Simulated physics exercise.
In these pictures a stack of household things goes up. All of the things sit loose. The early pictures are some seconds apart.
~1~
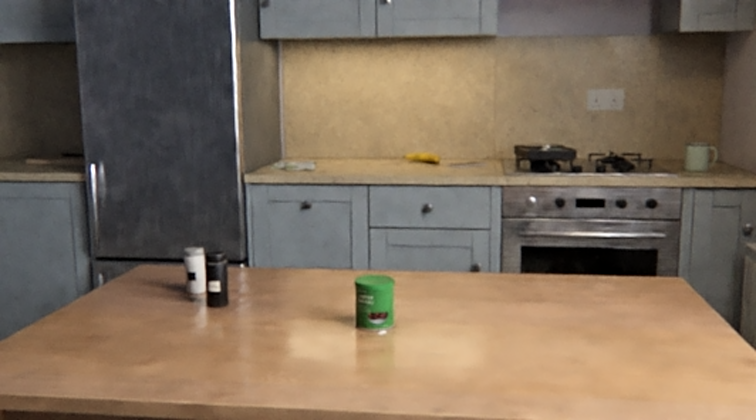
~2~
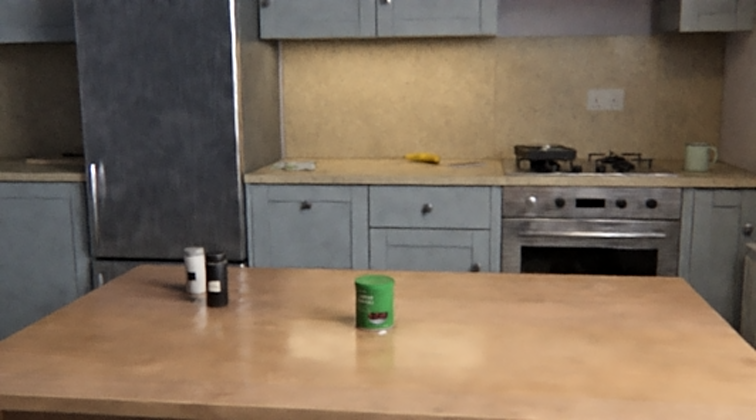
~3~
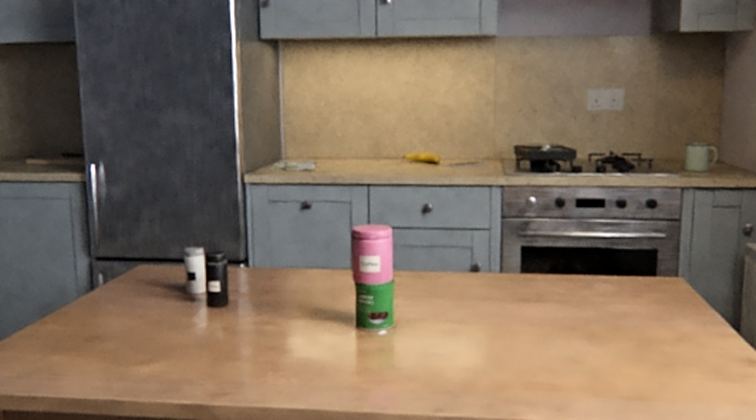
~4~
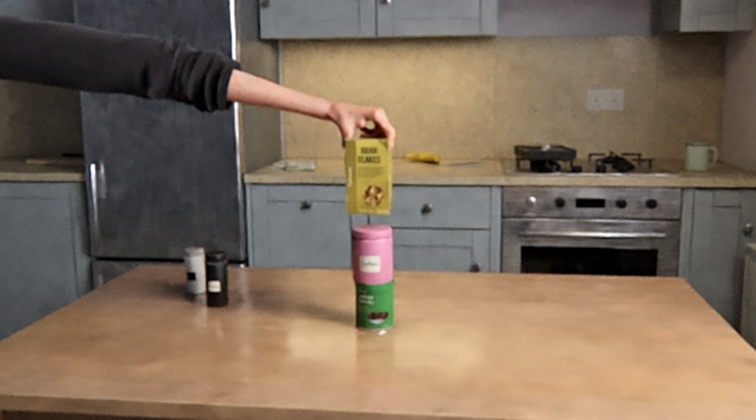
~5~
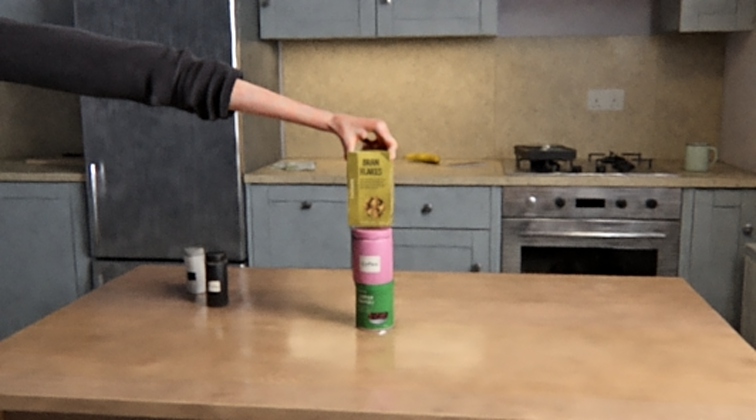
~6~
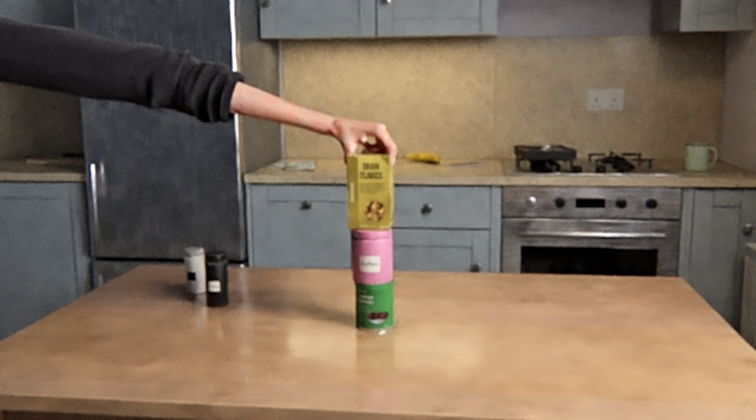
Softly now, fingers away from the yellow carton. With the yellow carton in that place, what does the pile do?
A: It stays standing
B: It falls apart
Answer: A.
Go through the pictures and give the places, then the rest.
The last thing is not in view yet; black shaker (217, 279), in the first frame.
The last thing is not in view yet; green pot (375, 303), in the second frame.
The last thing is not in view yet; black shaker (217, 279), in the third frame.
On its way; yellow carton (369, 176); green pot (375, 303), in the fourth frame.
On its way; yellow carton (371, 187); black shaker (217, 279), in the fifth frame.
In place under the hand; yellow carton (371, 192); green pot (375, 303), in the sixth frame.
Then, 0.10 s after the last picture, nothing has stirred.
Then, 0.40 s after the last picture, yellow carton resting near (371, 192).
At rest, all 5 in place. Seen from the same camera at the end, yellow carton near (371, 192). The pile keeps its balance.
